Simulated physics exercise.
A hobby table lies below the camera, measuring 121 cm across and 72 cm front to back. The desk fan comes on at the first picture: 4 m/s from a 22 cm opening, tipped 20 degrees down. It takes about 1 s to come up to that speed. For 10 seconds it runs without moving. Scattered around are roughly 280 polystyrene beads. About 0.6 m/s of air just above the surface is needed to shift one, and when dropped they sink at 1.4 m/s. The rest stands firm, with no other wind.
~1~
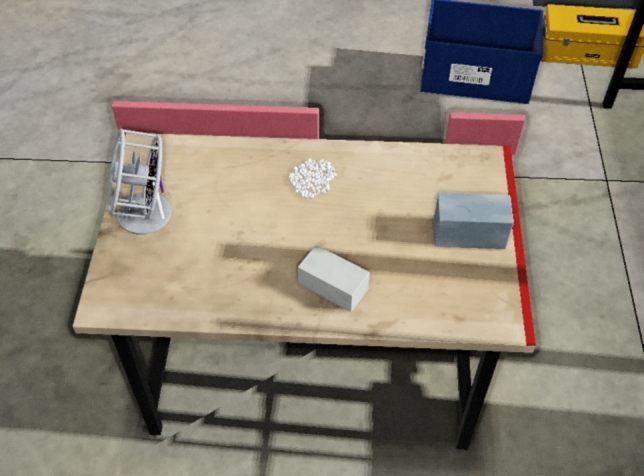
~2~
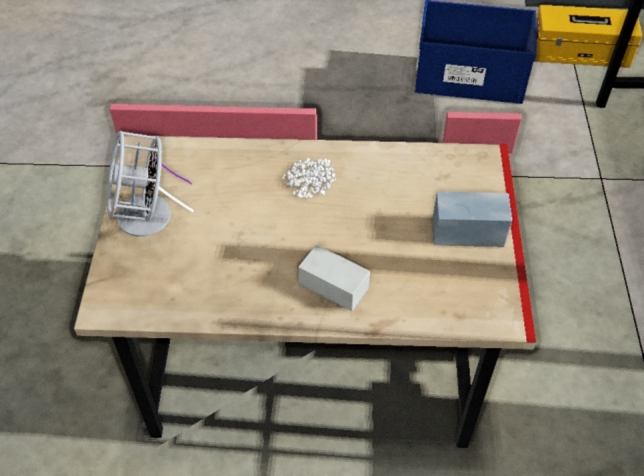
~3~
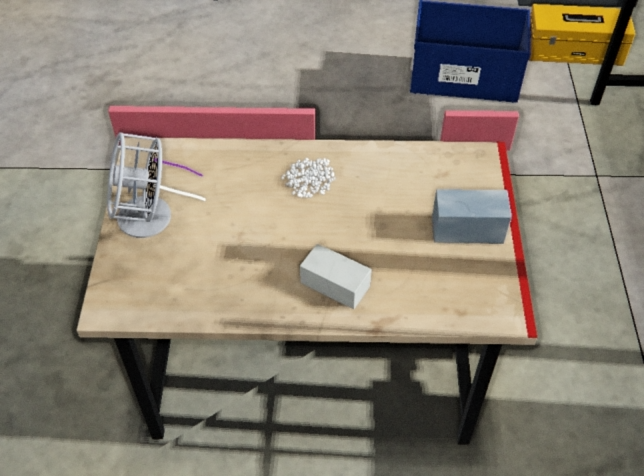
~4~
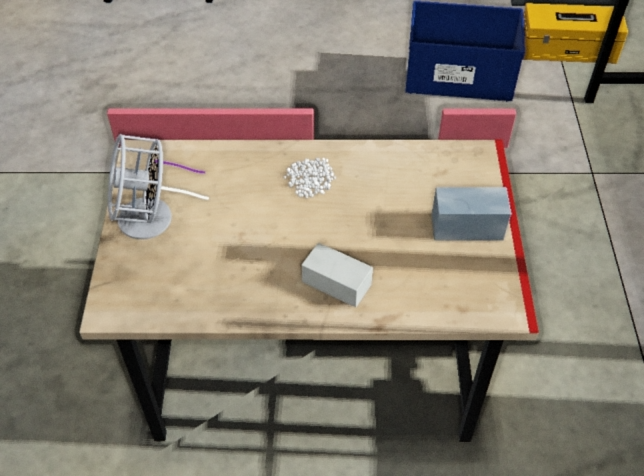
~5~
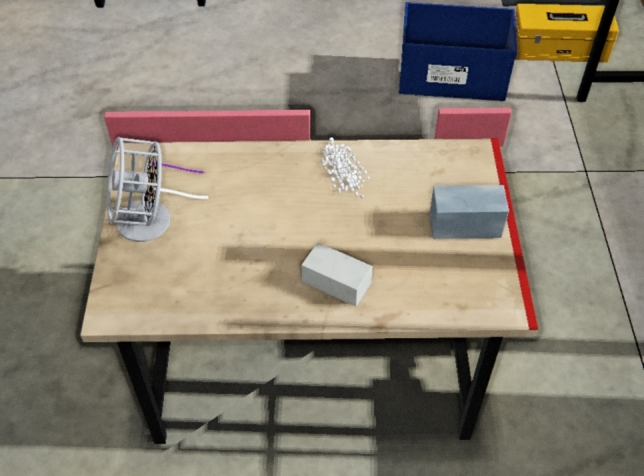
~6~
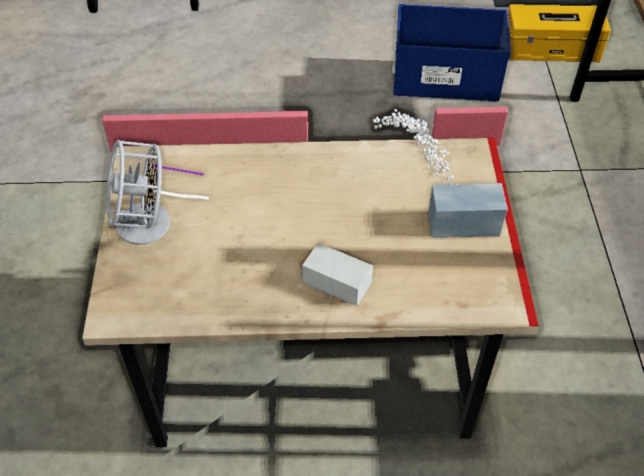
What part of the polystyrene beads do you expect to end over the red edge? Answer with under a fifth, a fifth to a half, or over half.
A fifth to a half.
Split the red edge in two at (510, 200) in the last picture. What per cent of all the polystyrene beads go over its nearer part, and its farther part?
0 % nearer; 40 % farther.
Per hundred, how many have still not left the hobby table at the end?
Share at the end: Around 0 %.
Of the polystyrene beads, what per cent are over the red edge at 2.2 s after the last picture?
40 per cent, roughly.
Then, 1.0 s after the last picture, 0 % are on the move or not yet settled, 36 % are over the red edge.
Then, 2.2 s after the last picture, 0 % are on the move or not yet settled, 36 % are over the red edge.
Then, 4.6 s after the last picture, 0 % are on the move or not yet settled, 36 % are over the red edge.
Then, 9.1 s after the last picture, at the end, 36 % are over the red edge.
